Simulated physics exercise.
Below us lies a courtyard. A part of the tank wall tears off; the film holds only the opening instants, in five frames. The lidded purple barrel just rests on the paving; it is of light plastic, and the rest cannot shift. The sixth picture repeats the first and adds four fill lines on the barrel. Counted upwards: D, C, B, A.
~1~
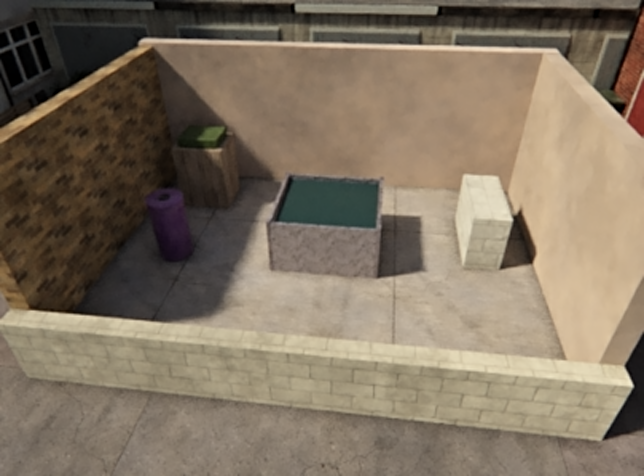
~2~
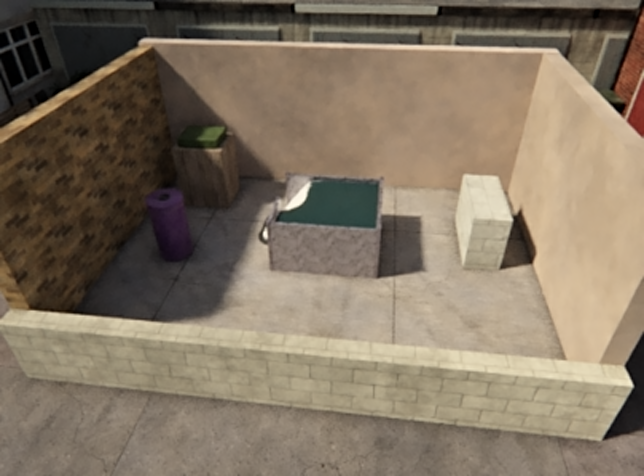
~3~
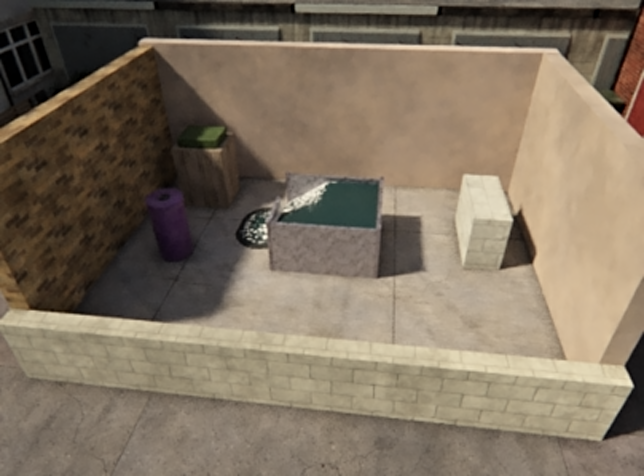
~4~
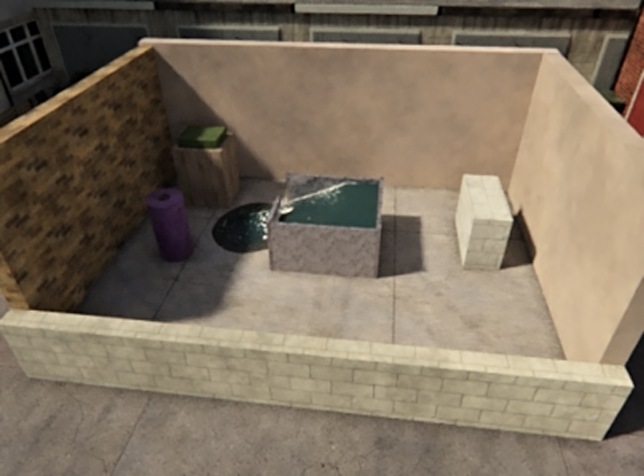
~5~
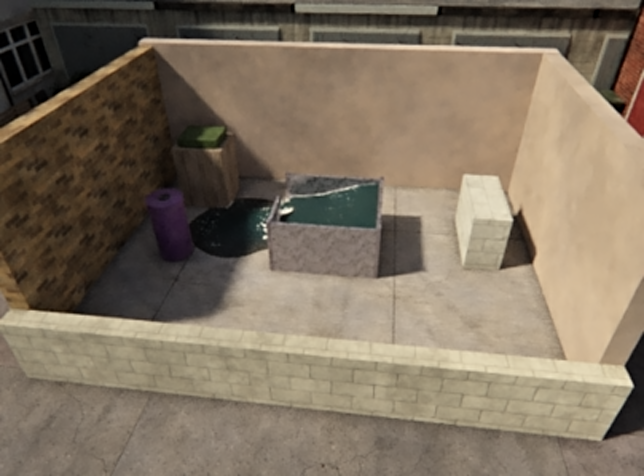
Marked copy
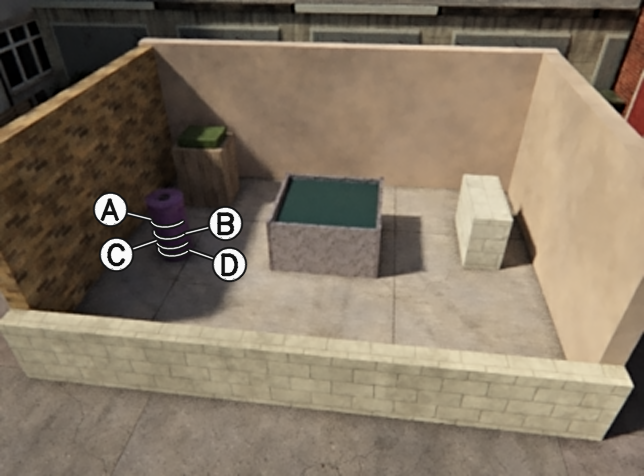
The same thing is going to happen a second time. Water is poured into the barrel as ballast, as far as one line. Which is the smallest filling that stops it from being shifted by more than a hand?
Choose C.
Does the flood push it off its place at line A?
No, that is safe.
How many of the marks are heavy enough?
Three.
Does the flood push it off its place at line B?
No, not at all.
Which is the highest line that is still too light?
That is line D.
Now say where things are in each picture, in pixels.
Lid of the purple barrel at (164, 197); tank full, its middle at (329, 204), in the first frame.
In the second frame, 1 % of the ground wet, in view closest to the barrel at (265, 233).
In the third frame, 3 % of the ground wet, in view closest to the barrel at (243, 233).
In the fourth frame, 5 % of the ground wet, in view closest to the barrel at (221, 237).
Lid of the purple barrel at (164, 197); 8 % of the ground wet, in view closest to the barrel at (204, 243), in the fifth frame.
On the marked copy, A at (162, 227); B at (165, 238); C at (167, 248); D at (169, 255); from the bottom up D, C, B, A.
With A, it does not move.
With B, it does not move.
With C, it does not move.
With D, it is pushed about twice its own width away.
